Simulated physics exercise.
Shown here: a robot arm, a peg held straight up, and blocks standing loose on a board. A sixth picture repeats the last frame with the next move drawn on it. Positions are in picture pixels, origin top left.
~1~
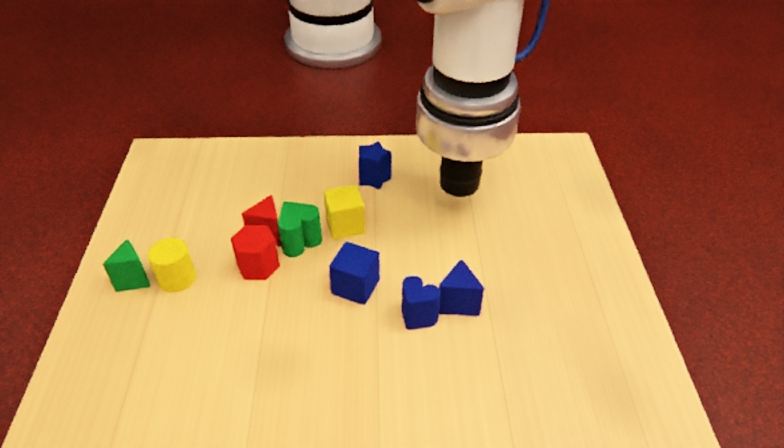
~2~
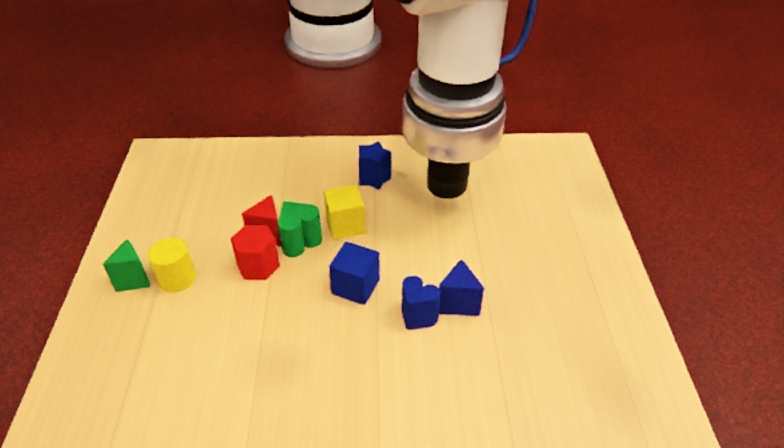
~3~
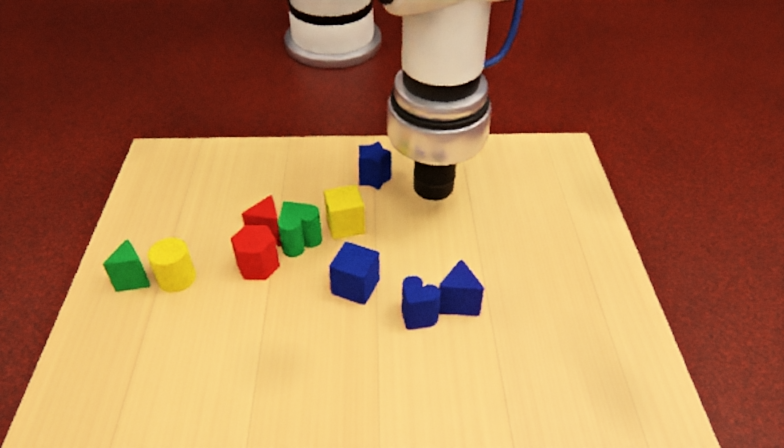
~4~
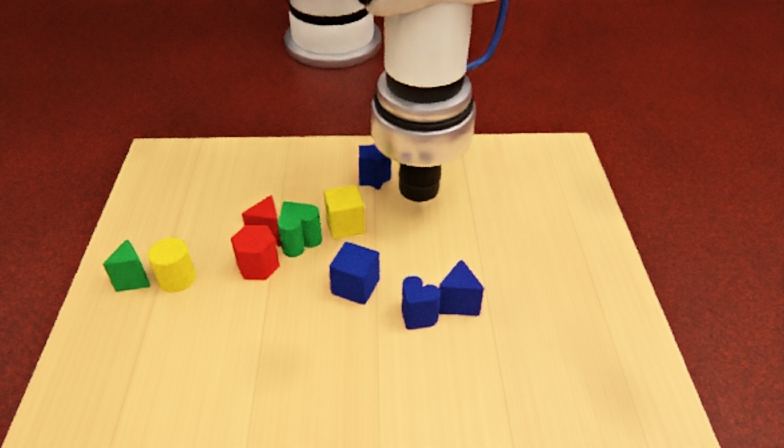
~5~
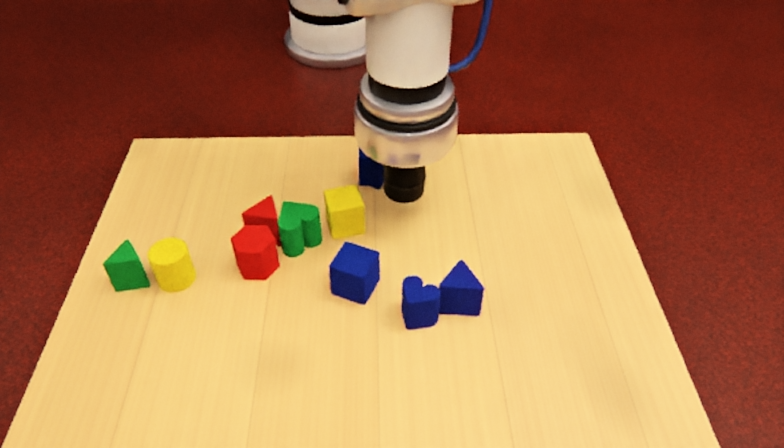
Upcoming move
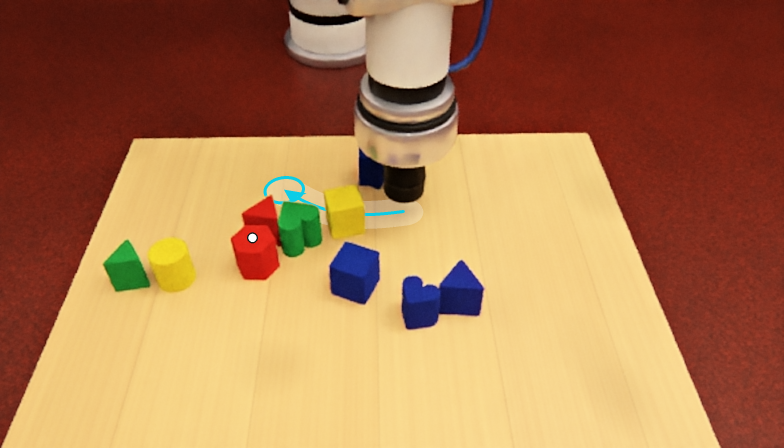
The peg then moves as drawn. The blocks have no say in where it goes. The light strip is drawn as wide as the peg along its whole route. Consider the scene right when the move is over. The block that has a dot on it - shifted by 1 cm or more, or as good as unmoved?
It is moved off its spot.
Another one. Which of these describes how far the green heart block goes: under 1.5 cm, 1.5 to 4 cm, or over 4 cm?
Shift: 1.5 to 4 cm.
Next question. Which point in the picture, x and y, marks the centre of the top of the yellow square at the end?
My estimate: (310, 207).
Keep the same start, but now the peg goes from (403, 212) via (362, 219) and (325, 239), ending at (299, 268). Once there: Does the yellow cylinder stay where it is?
That would be a no.
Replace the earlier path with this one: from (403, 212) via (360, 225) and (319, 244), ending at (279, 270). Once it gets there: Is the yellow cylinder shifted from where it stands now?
Yes.
The drawn path runs from (403, 212) through (359, 215) and (317, 207) to (284, 190); the dot is on the red six-sided block.
The first path, step by step. One third of the way, peg at (358, 194); green heart block at (291, 217); yellow square at (326, 202), turned 25° anticlockwise.
Two thirds of the way, peg at (315, 186); red six-sided block at (238, 244); red triangular block at (258, 209), turned 30° clockwise; green heart block at (279, 226), turned 20° clockwise; yellow square at (310, 207), turned 60° anticlockwise.
At the end, peg at (281, 169); red six-sided block at (238, 244); red triangular block at (258, 209), turned 30° clockwise; green heart block at (279, 226), turned 20° clockwise; yellow square at (310, 207), turned 60° anticlockwise.
